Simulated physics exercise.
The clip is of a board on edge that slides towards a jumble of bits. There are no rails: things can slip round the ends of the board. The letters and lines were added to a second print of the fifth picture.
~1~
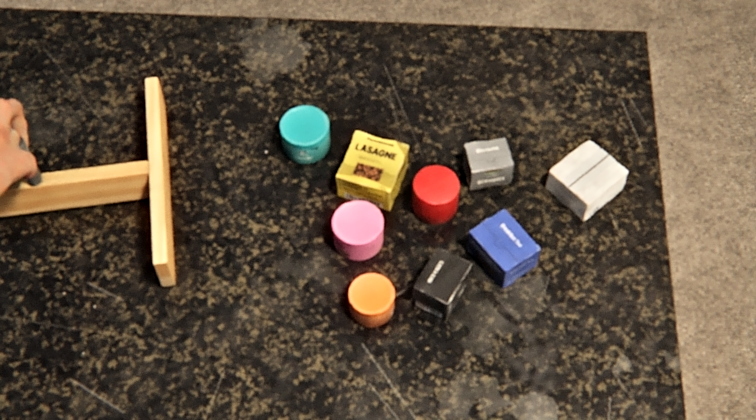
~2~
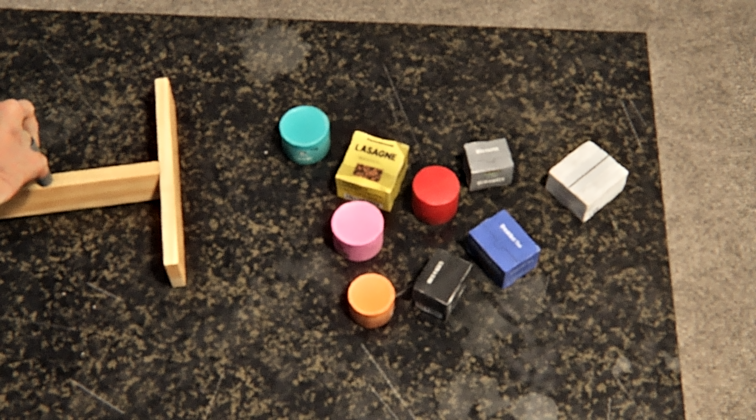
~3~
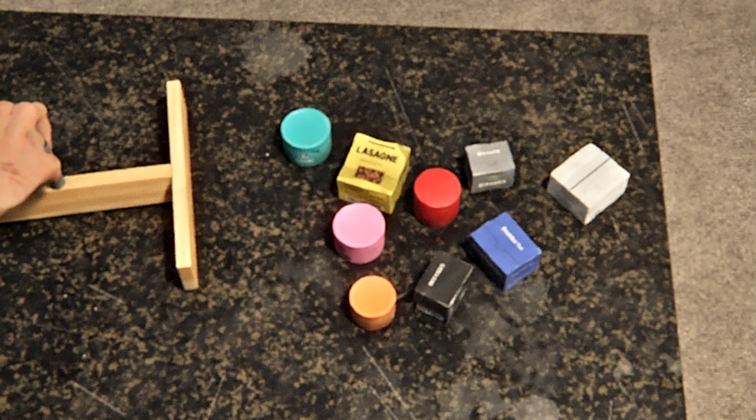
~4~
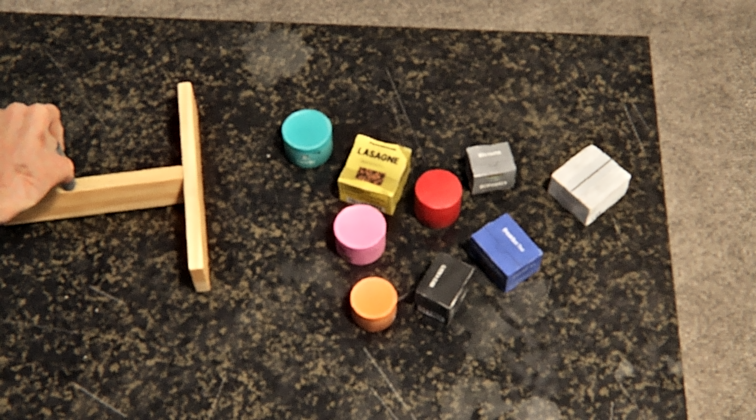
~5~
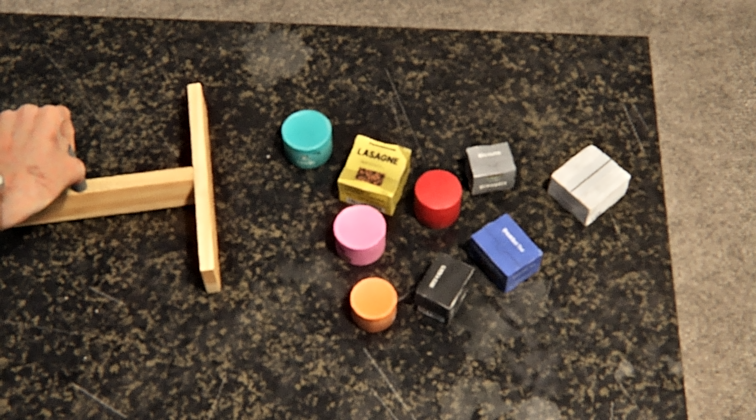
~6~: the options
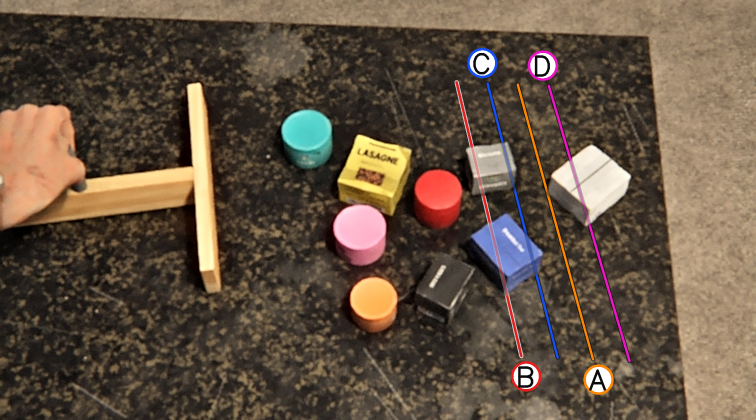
A hand slid a T-shaped wooden board slowly to the right across a dark speckled tabletop, toward a cluster of colorful jars and small boxes that stayed where they were.
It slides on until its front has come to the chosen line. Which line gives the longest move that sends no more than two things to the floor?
It can go as far as D.
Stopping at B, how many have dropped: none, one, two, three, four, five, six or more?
By then, none.
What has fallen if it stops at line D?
The white box goes over.
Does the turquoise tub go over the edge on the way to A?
By then, no.
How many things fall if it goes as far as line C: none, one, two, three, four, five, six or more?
By then, none.
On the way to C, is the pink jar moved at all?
Yes.
On the copy, A at (553, 211); B at (487, 209); C at (520, 210); D at (586, 213).
On D. First, board (338, 177); turquoise tub (360, 135); yellow packet (386, 175).
Then, board (476, 183); grey packet (560, 147); blue packet (564, 267).
Finally, board (587, 188); white box over the edge; blue packet (678, 279); one fallen.
By contrast, A is within the limit but short; B is within the limit but short; C is within the limit but short.
